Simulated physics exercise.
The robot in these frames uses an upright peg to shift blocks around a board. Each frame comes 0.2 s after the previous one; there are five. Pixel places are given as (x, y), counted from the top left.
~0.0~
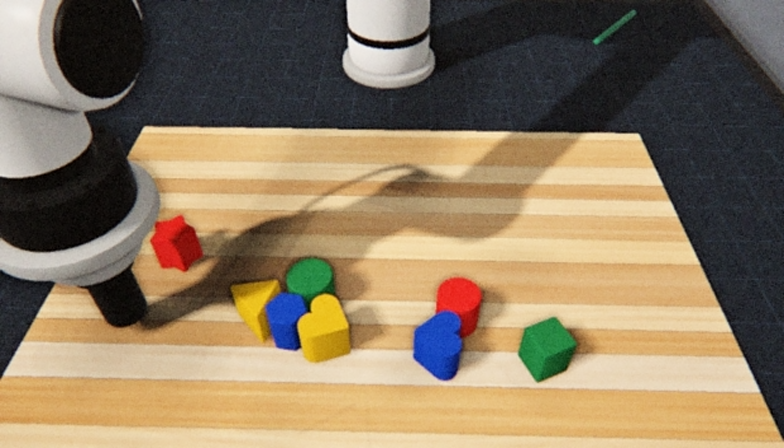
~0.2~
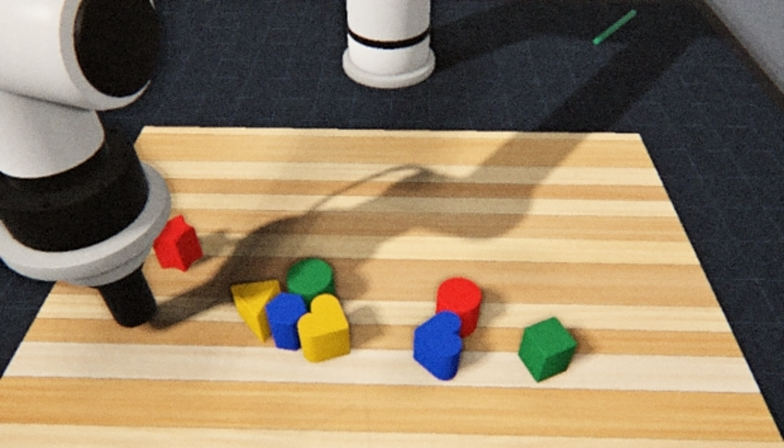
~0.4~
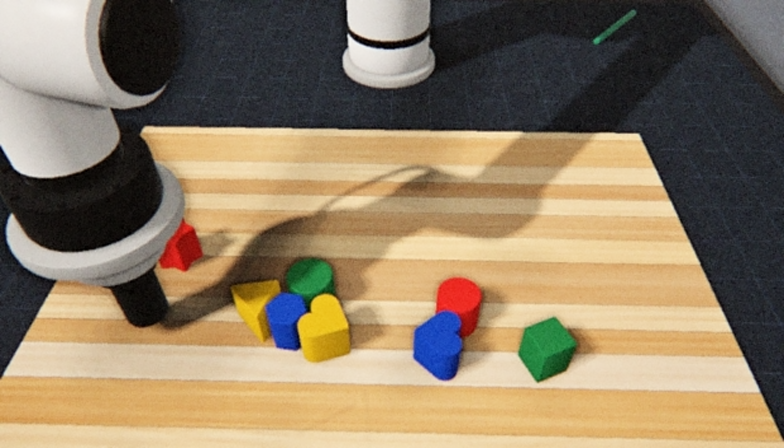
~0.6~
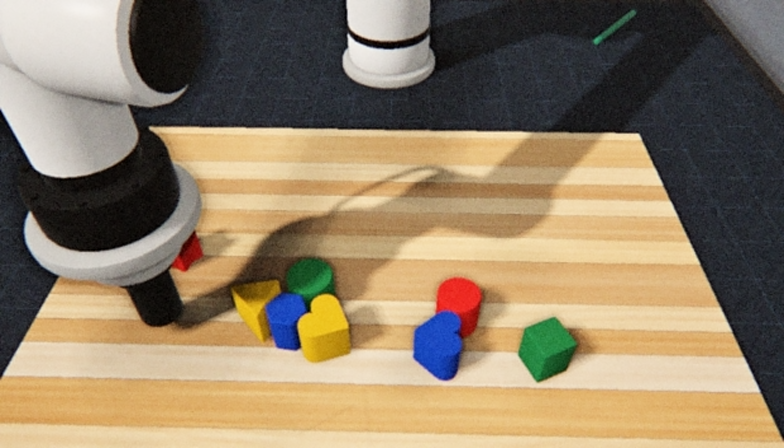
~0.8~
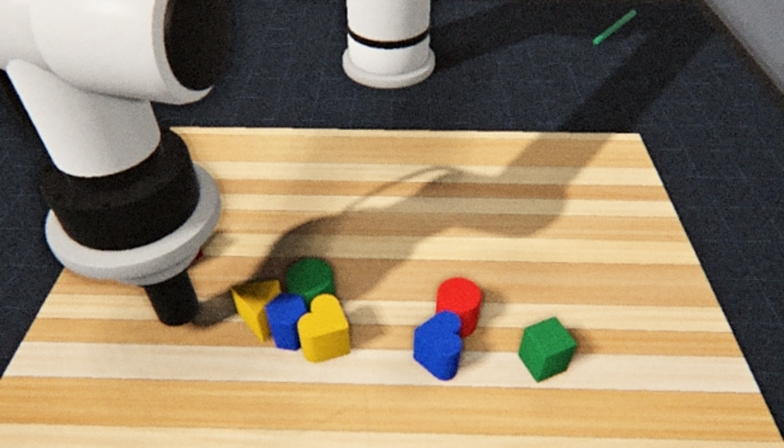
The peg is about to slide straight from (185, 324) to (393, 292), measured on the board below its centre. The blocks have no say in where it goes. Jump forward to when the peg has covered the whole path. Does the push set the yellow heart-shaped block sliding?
Yes, it checks out.
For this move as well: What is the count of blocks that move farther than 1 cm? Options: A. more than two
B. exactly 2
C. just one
I choose A.
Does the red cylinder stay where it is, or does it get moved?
It gets no push and keeps its place.
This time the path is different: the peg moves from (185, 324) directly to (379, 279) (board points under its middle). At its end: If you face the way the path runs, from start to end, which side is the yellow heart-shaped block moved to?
The answer is right.
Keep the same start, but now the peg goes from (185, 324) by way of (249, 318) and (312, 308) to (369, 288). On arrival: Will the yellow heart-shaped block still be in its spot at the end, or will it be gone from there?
Somewhere new.
What follows on the original path. One third of the way, peg (254, 301); yellow triangular piece (284, 288), turned 50° clockwise; blue hexagon (294, 313), turned 30° clockwise; green cylinder (321, 273); yellow heart-shaped block (329, 322).
Two thirds of the way, peg (324, 290); yellow triangular piece (349, 292), turned 70° clockwise; blue hexagon (298, 319), turned 50° clockwise; green cylinder (371, 261); yellow heart-shaped block (335, 327).
At the end, peg (393, 279); yellow triangular piece (370, 295), turned 115° clockwise; blue hexagon (298, 319), turned 50° clockwise; green cylinder (428, 247); yellow heart-shaped block (335, 327); red cylinder unmoved.
